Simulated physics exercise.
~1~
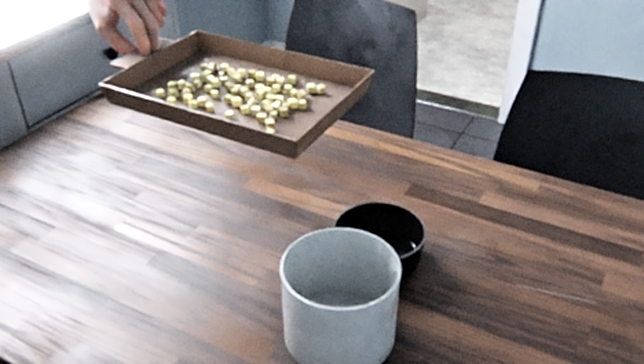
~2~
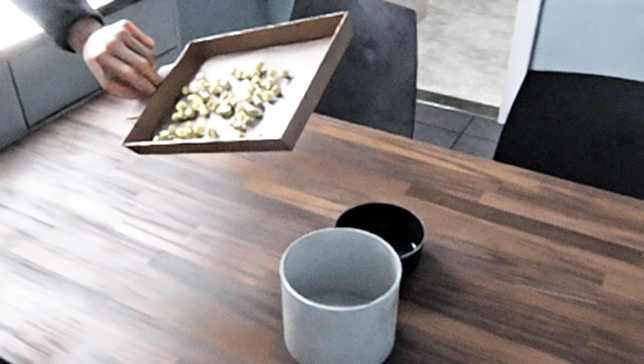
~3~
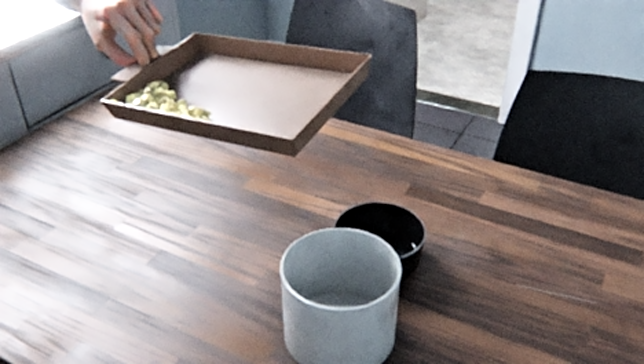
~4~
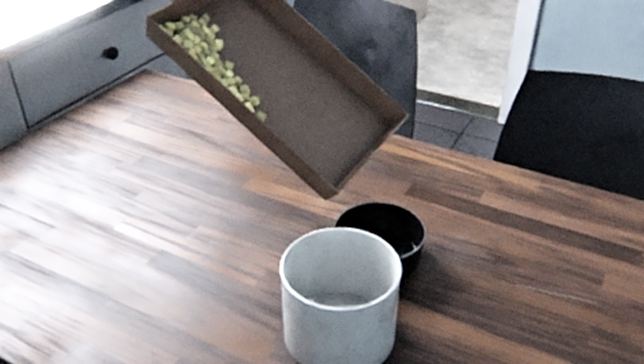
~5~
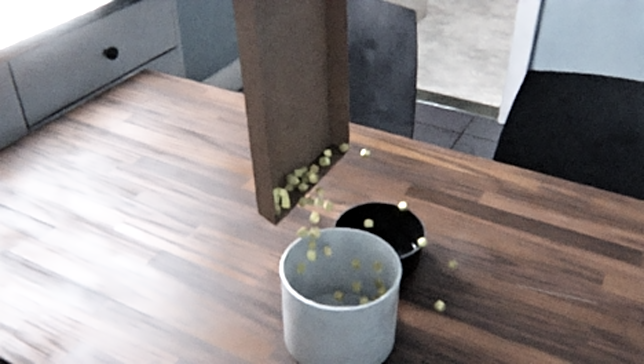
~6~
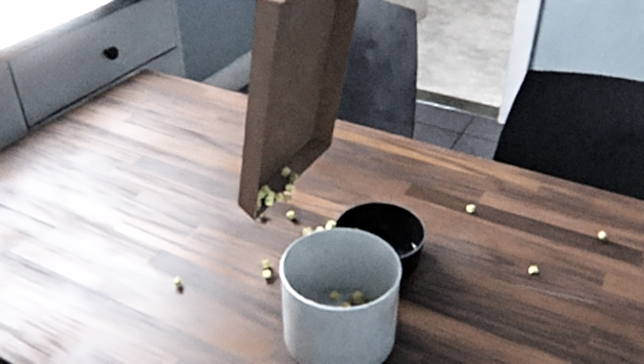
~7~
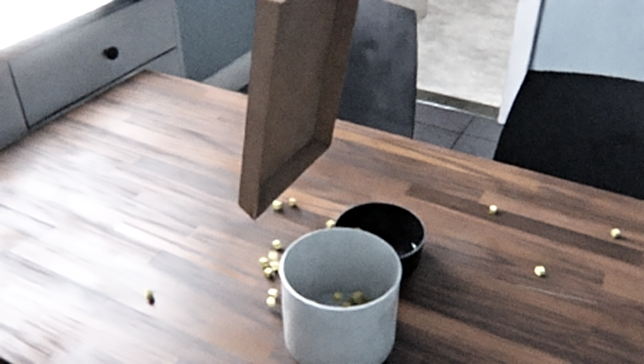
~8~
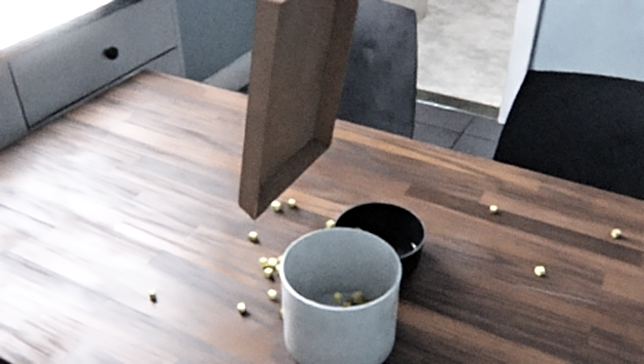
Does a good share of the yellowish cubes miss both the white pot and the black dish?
Yes, a good share of the cubes ends up outside both containers, with some scattered across the table. Many others land in the white pot, while the black dish gets very few.
A hand tilts and levels a tray, then yellowish cubes spill into and around a pot.
